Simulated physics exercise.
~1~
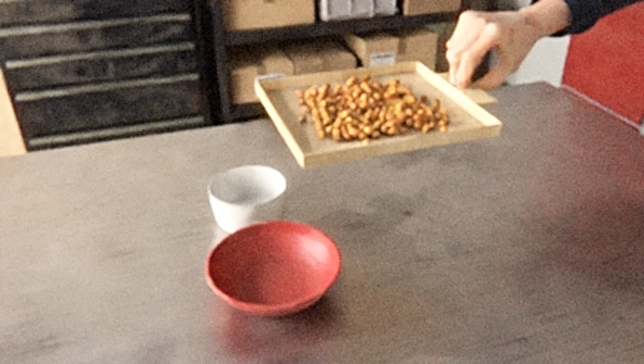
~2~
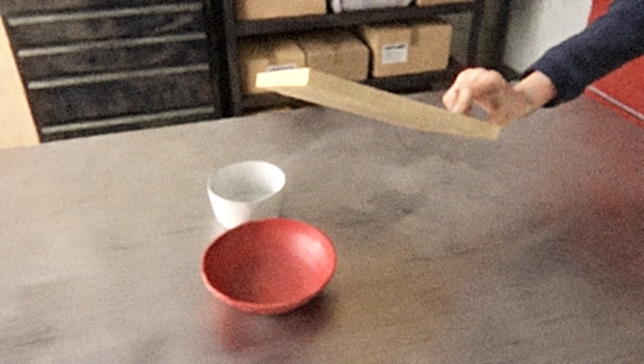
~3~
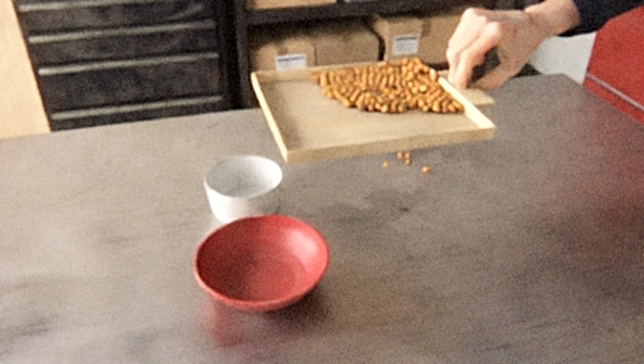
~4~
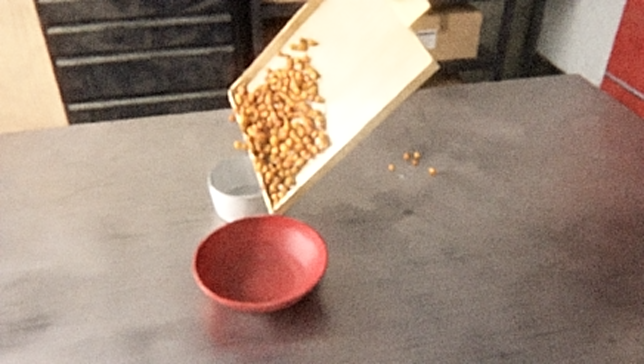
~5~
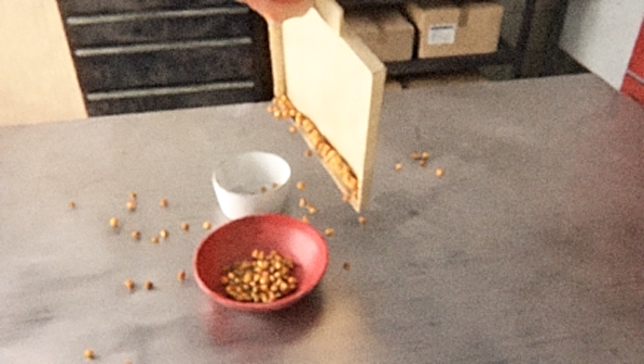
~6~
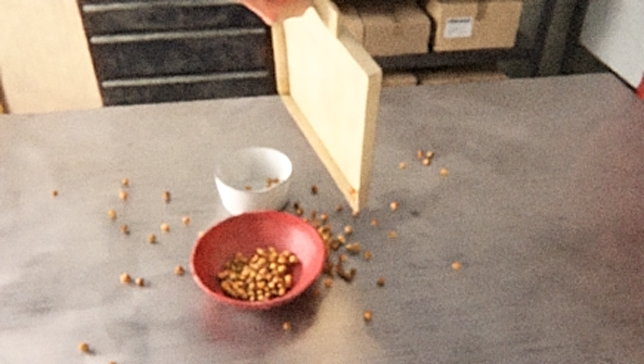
A hand tilting a tray, levelling it, then tipping roasted chickpeas into a red bowl, many scattering across the table around it.
